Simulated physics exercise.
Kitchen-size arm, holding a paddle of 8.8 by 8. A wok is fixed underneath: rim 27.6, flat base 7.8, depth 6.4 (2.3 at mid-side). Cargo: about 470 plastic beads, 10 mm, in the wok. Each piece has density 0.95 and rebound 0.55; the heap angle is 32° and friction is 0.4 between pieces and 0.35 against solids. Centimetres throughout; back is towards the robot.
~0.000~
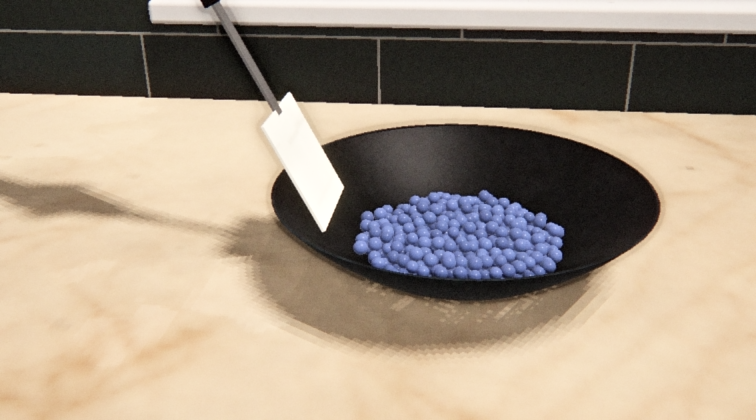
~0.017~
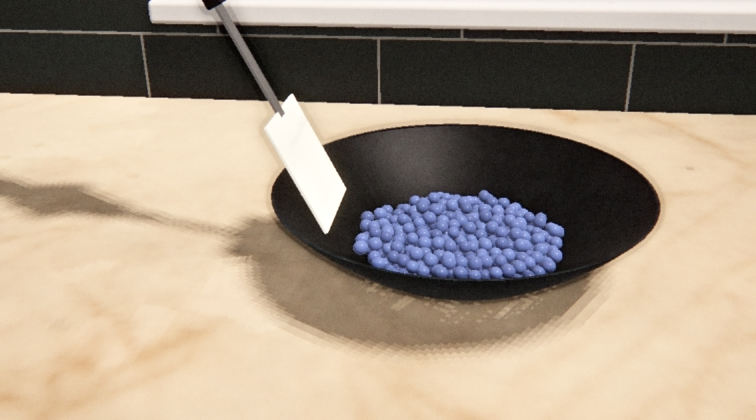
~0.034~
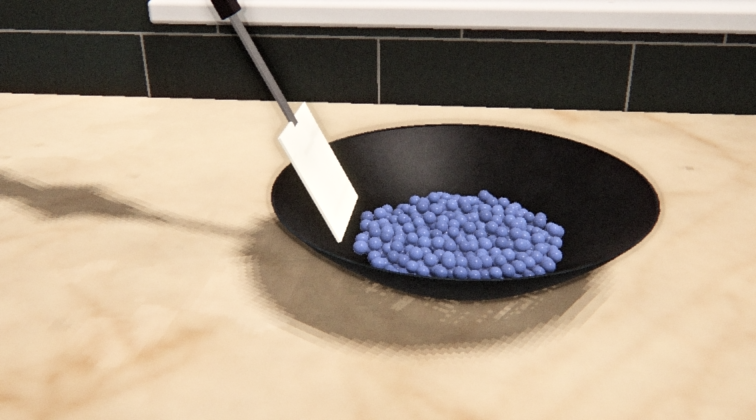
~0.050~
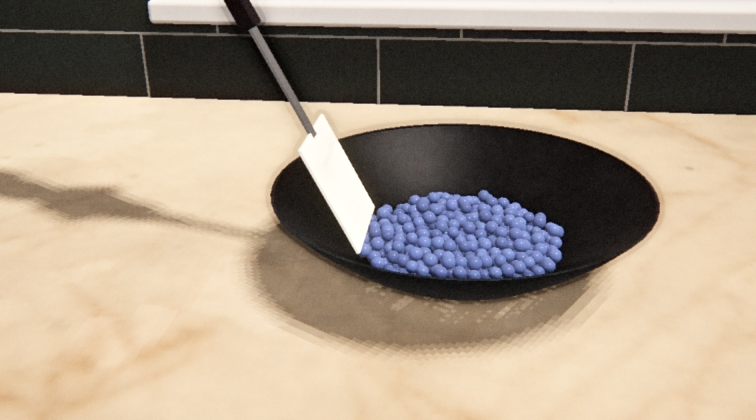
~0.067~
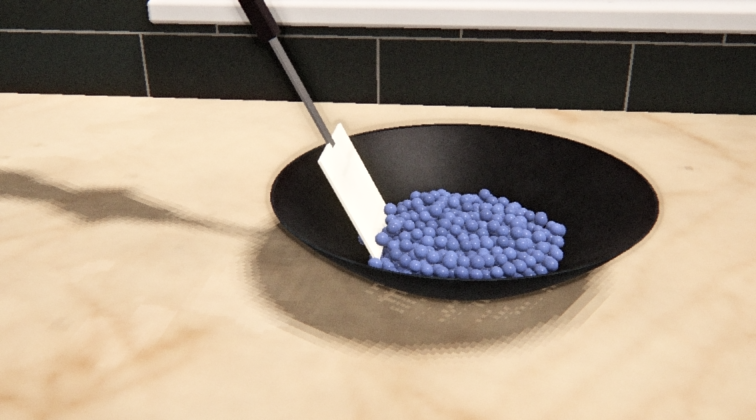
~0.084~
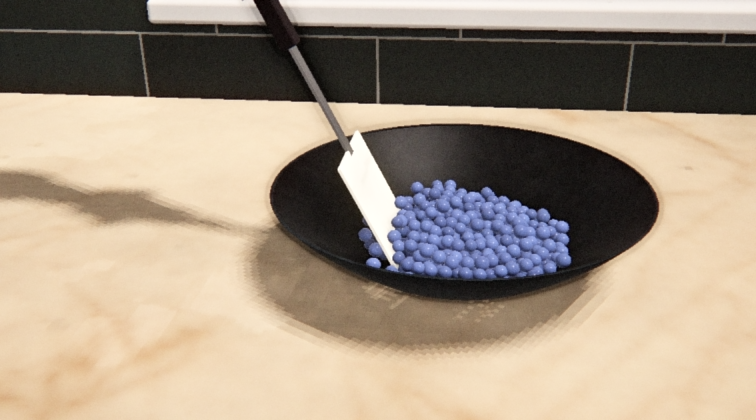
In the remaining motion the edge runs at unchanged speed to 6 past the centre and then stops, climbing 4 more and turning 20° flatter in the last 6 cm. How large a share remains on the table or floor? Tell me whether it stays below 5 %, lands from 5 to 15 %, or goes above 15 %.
It lands from 5 to 15 %.
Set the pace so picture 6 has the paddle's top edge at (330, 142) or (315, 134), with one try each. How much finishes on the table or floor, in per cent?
Estimates: About 0 %, about 0 %.
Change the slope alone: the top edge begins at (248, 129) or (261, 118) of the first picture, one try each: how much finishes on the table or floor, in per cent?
Some 10 per cent, then some 10 per cent.
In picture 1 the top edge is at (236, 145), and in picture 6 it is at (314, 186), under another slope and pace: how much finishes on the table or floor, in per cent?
Near 10 in a hundred.
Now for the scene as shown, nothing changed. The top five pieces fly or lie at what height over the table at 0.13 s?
Roughly 5 cm.
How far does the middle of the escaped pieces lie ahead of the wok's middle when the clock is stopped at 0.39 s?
Some 18 cm.
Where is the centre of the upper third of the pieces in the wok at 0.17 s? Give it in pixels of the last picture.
I'd put it somewhere near (533, 217).
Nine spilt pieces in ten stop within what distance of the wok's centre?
I reckon it's some 55 centimetres.
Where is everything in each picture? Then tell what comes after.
The first frame shows paddle top edge at (276, 109), sloping 63°; upper third of the load around (459, 233), from x 360 to 560, top at y 195; 471 in the wok.
The second frame shows paddle top edge at (279, 111), sloping 63°; upper third of the load around (459, 233), from x 360 to 560, top at y 195.
The third frame shows paddle top edge at (292, 120), sloping 63°; upper third of the load around (459, 233), from x 360 to 555, top at y 195.
The fourth frame shows paddle top edge at (311, 131), sloping 63°; upper third of the load around (459, 232), from x 365 to 555, top at y 195.
The fifth frame shows paddle top edge at (330, 141), sloping 63°; upper third of the load around (461, 229), from x 365 to 560, top at y 195.
The sixth frame shows paddle top edge at (348, 149), sloping 63°; upper third of the load around (458, 228), from x 365 to 565, top at y 185; 471 in the wok.
By 0.13 s, sloping 63°, highest piece 6 above the table; 471 in the wok.
By 0.17 s, sloping 54°, highest piece 8 above the table; 471 in the wok.
By 0.39 s, sloping 43°, highest piece 8 above the table; 427 in the wok, 23 on the table or floor, 21 on the blade or in flight.
By 1.44 s, sloping 43°, highest piece 6 above the table; 427 in the wok, 44 on the table or floor.
Final count, 427 in the wok, 44 on the table or floor. That is 9 % on the table or floor.
